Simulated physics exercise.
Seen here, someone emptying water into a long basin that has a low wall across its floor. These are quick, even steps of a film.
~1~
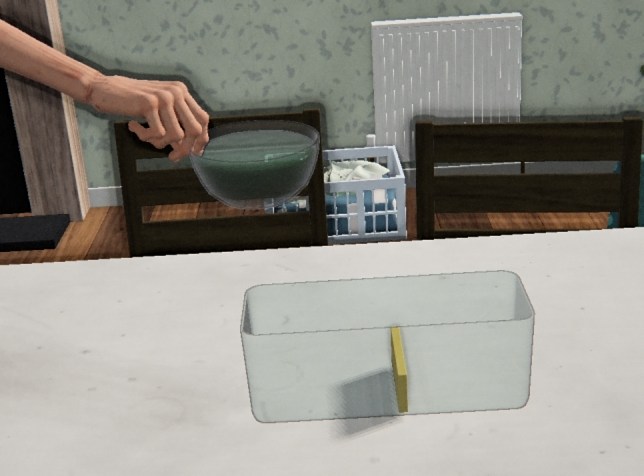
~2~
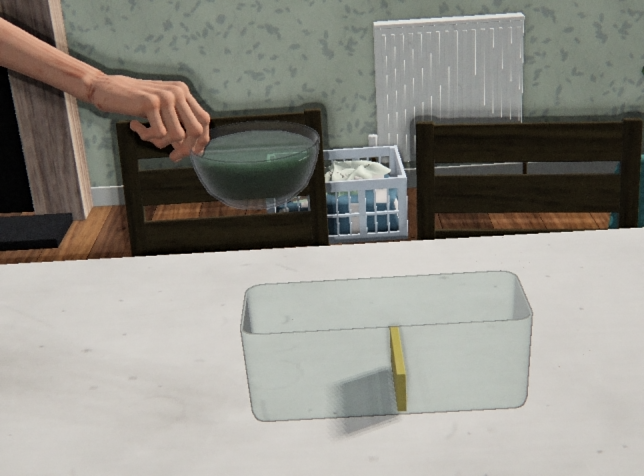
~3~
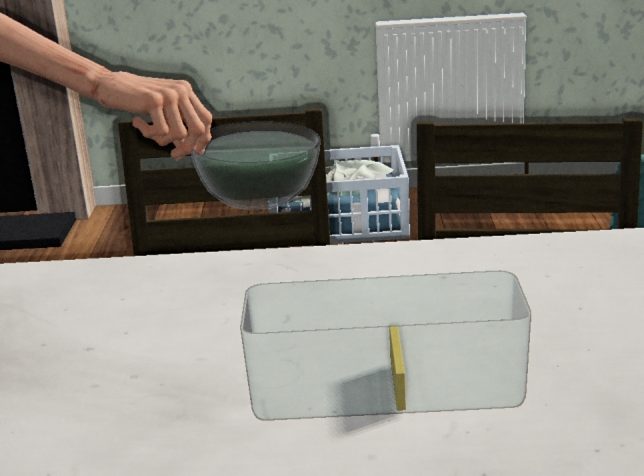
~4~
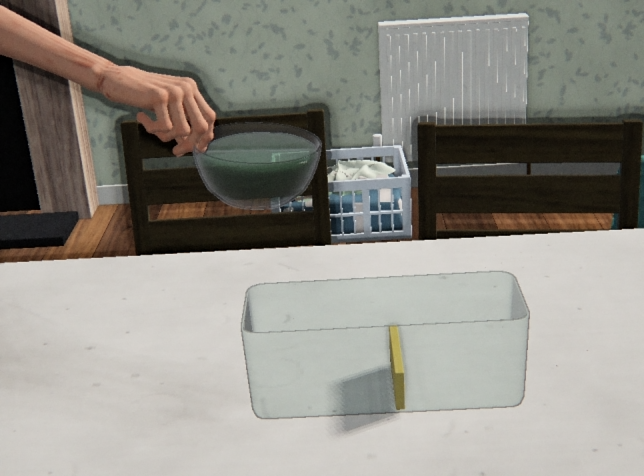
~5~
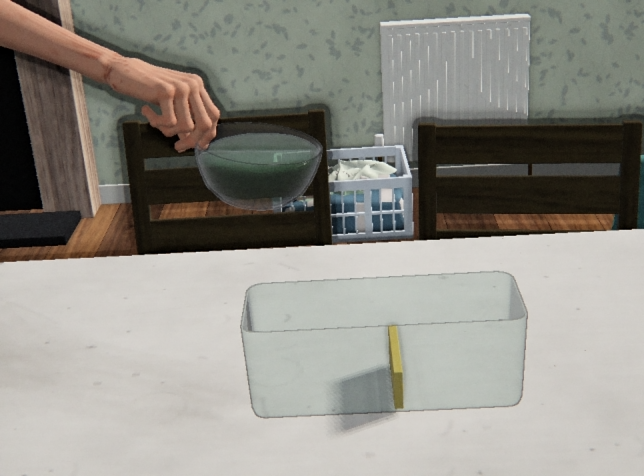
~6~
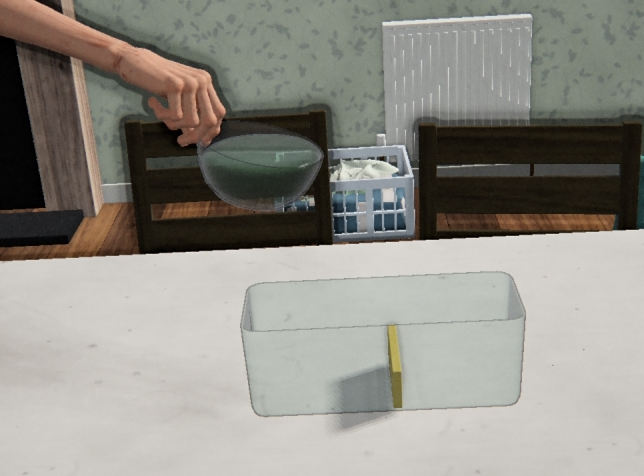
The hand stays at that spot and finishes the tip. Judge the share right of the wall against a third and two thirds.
In the end between a third and two thirds is right of the wall.
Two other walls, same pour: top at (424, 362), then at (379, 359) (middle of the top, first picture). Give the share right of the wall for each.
In turn 10 and 70 in a hundred.
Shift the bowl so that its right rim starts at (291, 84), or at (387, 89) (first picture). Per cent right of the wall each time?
Near 30 % and 95 %.
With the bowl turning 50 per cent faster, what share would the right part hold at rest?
It comes to 35 per cent or so.
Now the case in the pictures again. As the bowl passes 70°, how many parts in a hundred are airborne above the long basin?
About 45 per cent.
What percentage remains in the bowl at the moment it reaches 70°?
Some 35 per cent.
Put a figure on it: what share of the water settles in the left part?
Roughly 50 in a hundred.
A moment on, the bowl is tipped part way and 37 per cent is still to pour, 6 is left of the wall and 10 right of it.
Next, the bowl is tipped on its side and 2 per cent is still to pour, 41 is left of the wall and 46 right of it.
Then the bowl is tipped right over and 0 per cent is still to pour, 52 is left of the wall and 46 right of it.
Later the bowl is tipped right over and 0 per cent is still to pour, 51 is left of the wall and 46 right of it.
Finally, 51 per cent lies left of the wall, 46 right of it and 2 outside.
